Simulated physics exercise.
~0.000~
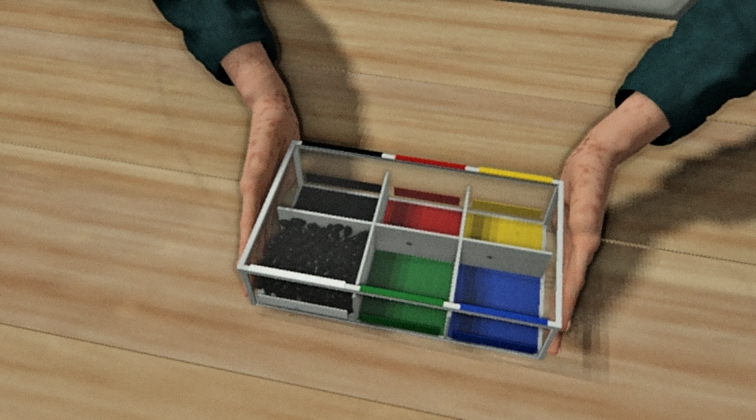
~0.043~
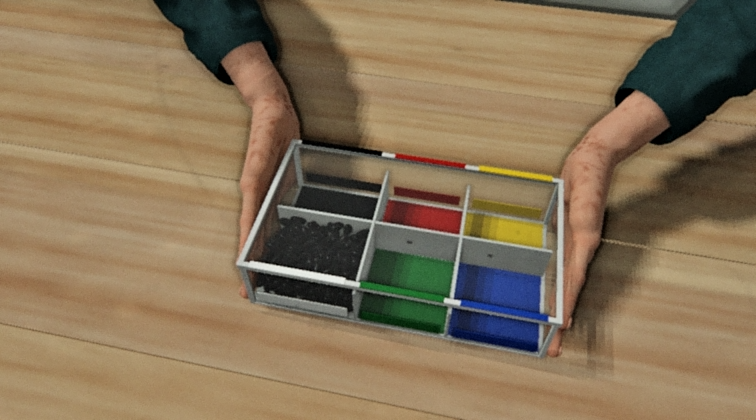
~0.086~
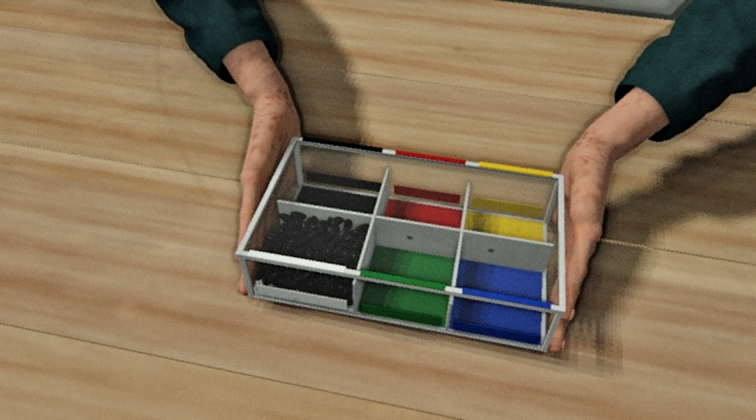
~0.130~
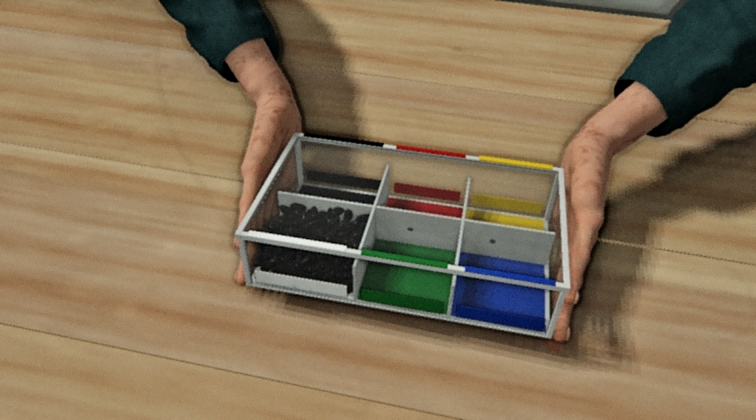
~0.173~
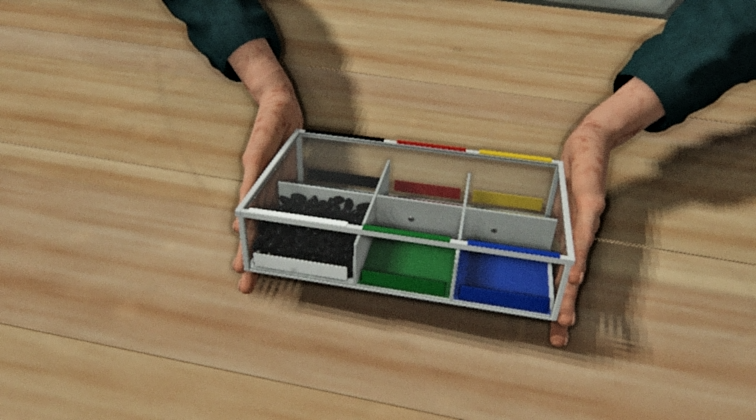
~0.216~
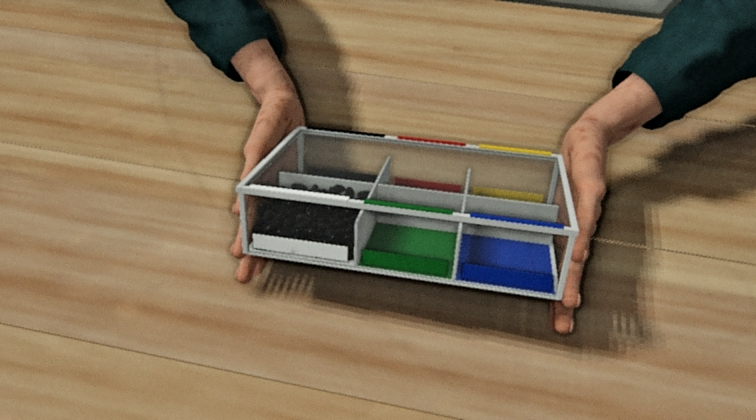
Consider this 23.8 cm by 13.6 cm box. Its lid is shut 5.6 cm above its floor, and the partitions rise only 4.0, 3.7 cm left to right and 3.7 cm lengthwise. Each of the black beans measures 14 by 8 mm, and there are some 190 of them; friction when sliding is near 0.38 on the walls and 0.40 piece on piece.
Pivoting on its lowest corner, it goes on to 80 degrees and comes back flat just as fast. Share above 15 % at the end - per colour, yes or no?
Red compartment no, blue compartment no, green compartment no, yellow compartment no, white compartment yes, black compartment yes.
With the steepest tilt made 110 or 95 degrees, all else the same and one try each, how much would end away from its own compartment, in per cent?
Roughly 50 percent, then roughly 40 percent.
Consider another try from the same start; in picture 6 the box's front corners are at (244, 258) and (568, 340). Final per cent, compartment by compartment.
Result - red: 0 %; blue: 5 %; green: 5 %; yellow: 0 %; white: 90 %; black: 0 %.
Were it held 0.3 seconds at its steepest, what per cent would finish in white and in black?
You'd end up with white at 70 per cent and black at 30 per cent.
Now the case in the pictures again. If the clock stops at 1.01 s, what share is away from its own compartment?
Around 25 per cent.
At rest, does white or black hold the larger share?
The white one.
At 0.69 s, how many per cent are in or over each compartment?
Shares - red: 0, blue: 0, green: 0, yellow: 0, white: 90, black: 10.
After 0.69 s, tilt 78 degrees; white 90 %, black 10 %.
Then, at 1.01 s, tilt 32 degrees; white 75 %, black 25 %.
After 1.42 s, tilt 0 degrees; white 75 %, black 25 %.
In the end, at 1.8 s, red 0 %, blue 0 %, green 0 %, yellow 0 %, white 75 %, black 25 %.
